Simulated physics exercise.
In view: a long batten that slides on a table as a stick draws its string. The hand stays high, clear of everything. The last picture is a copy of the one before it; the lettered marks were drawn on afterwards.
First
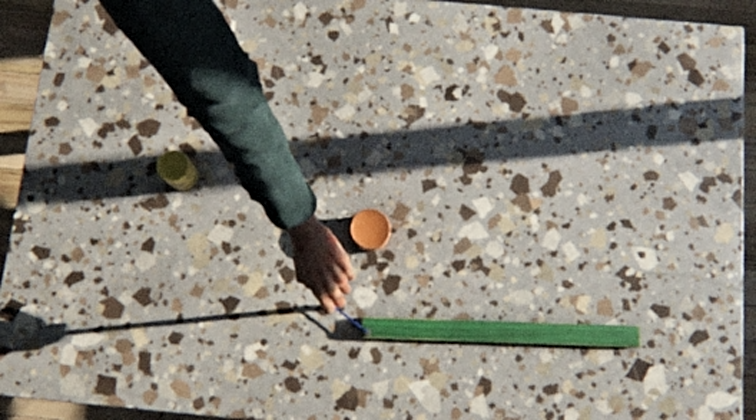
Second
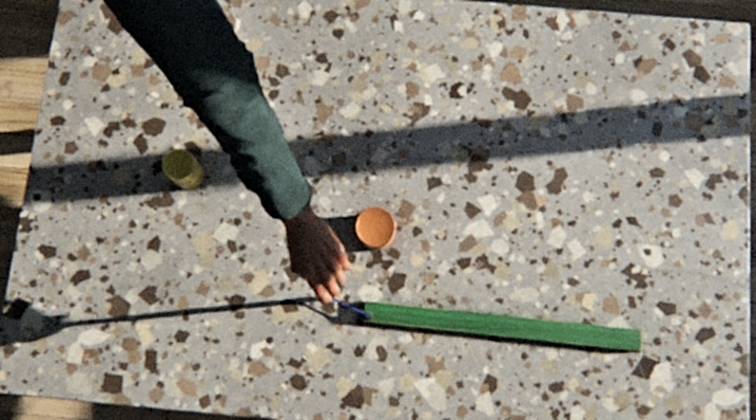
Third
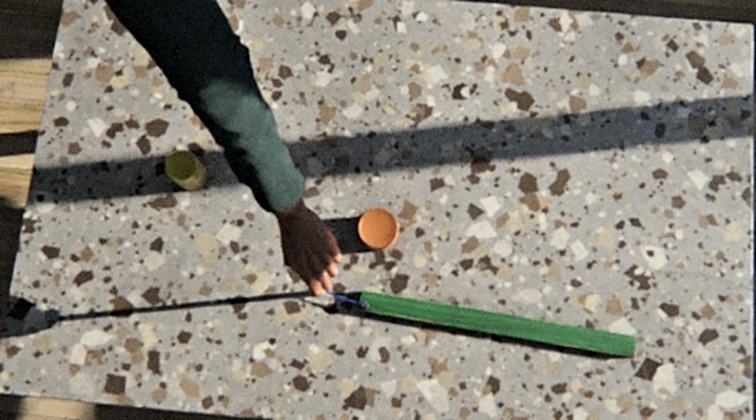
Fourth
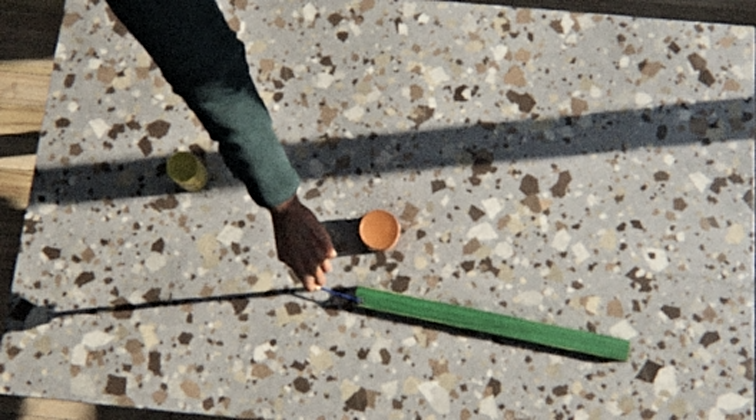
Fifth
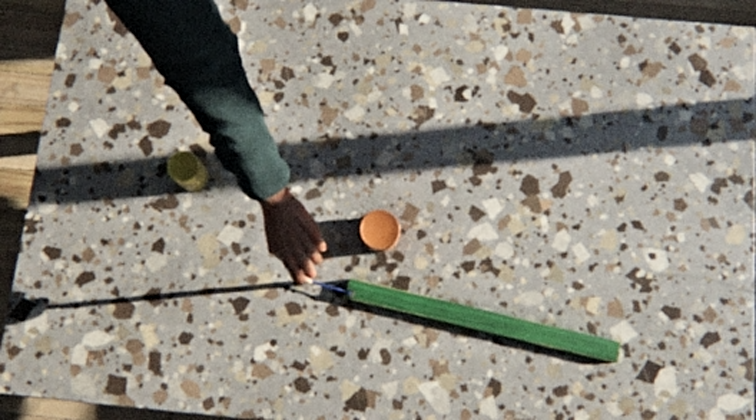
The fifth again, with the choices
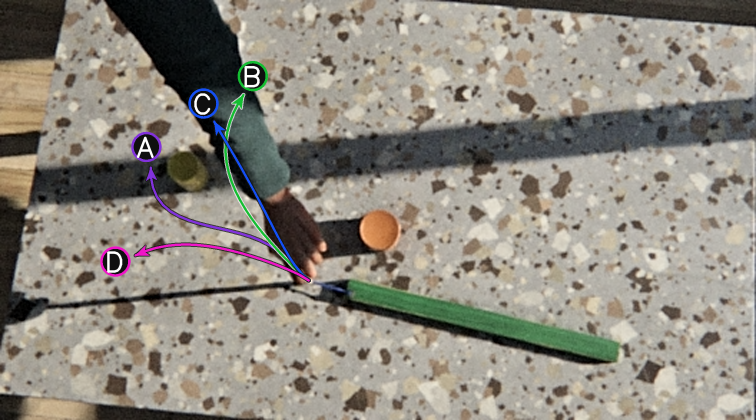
On a speckled stone-like tabletop crossed by a band of shadow, a dark-sleeved arm reaches down to the string at the left end of a long green batten. The hand and a thin stick draw it slightly left, the batten tilting a little, while the orange tub and yellow jar stay put.
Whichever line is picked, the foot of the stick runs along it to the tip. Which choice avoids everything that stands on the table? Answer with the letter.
Choose path D.
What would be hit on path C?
It meets the orange tub.
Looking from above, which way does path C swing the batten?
It turns clockwise.
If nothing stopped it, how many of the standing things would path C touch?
It touches one.
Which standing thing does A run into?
The yellow jar.
On the marked copy, A from (309, 281) via (220, 229) to (151, 168); B from (309, 281) via (236, 191) to (243, 95); C from (309, 281) via (259, 200) to (214, 122); D from (309, 281) via (219, 248) to (135, 255).
Following D. Soon after the start, foot of the stick (250, 256), middle of the batten (419, 302).
Later, foot of the stick (188, 245), middle of the batten (357, 286).
In the end, foot of the stick (134, 257), middle of the batten (306, 279); nothing has been touched.
As for the rest, A meets the yellow jar; B meets the orange tub; C meets the orange tub.
